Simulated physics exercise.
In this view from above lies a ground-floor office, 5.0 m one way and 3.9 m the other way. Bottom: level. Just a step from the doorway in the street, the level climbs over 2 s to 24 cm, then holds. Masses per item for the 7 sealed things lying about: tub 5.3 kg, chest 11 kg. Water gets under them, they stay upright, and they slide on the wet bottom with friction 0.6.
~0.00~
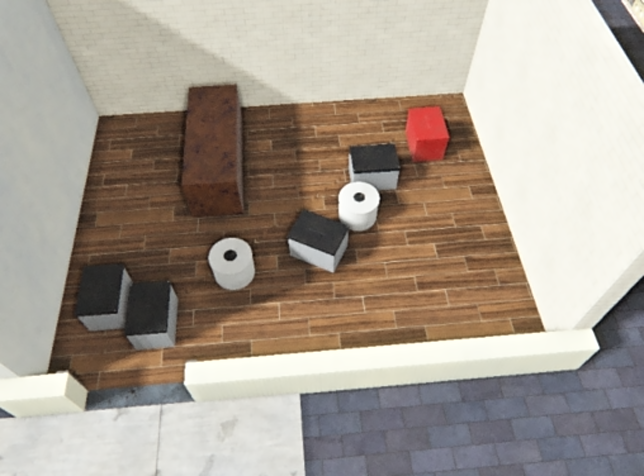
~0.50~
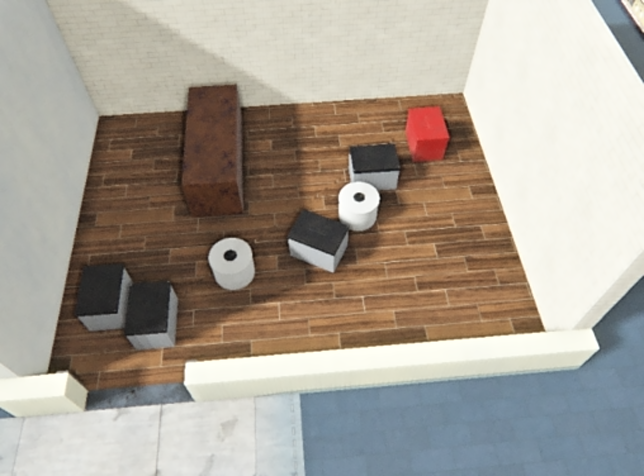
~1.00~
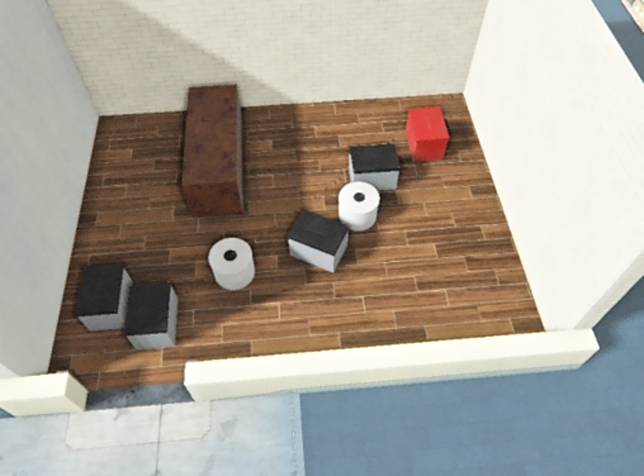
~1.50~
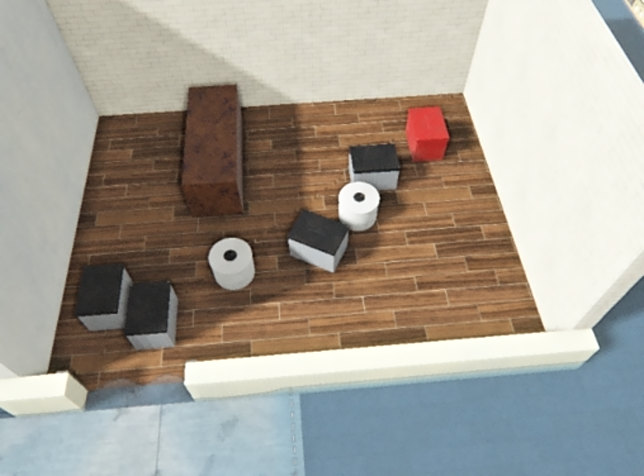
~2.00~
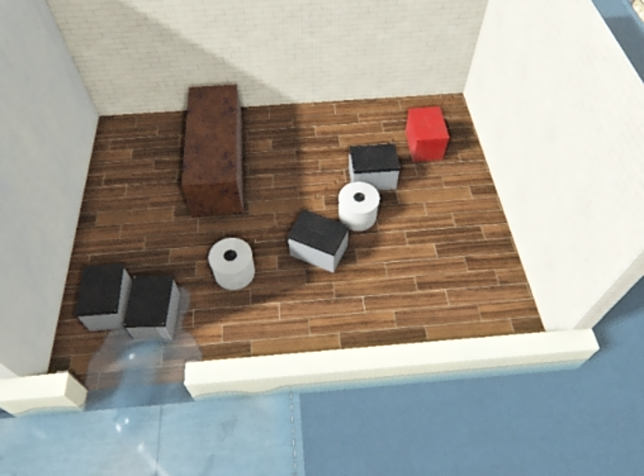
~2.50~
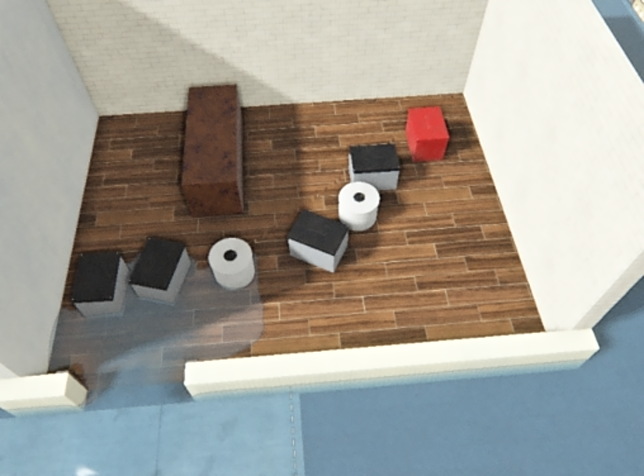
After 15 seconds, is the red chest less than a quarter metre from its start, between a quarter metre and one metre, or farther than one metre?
My guess is it drifts off a long way.
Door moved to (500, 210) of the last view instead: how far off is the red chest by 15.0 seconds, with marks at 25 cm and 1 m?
As for the red chest, it winds up a long way off.
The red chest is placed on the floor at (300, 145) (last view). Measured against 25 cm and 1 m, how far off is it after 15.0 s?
What happens is it creeps a short distance.
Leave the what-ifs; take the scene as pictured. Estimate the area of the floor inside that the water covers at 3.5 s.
Somewhere around 6.5 m2, roughly.
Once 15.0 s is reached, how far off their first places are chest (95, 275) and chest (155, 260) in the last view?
250 cm, 300 cm.
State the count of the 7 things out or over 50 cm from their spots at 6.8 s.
The number comes to 3.
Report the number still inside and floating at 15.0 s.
At that moment it comes to 7.
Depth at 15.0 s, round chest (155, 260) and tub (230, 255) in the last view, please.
I'd put it at 16 cm and 13 cm respectively.
After 3.5 s the red chest is near (429, 123), 0.0 m from its start, aground; 1 afloat.
After 6.8 s the red chest is near (429, 123), 0.0 m from its start, aground; 3 afloat.
After 11.0 s the red chest is near (476, 146), 0.7 m from its start, afloat; 7 afloat.
After 15.0 s the red chest is near (502, 236), 1.8 m from its start, afloat; 7 afloat.
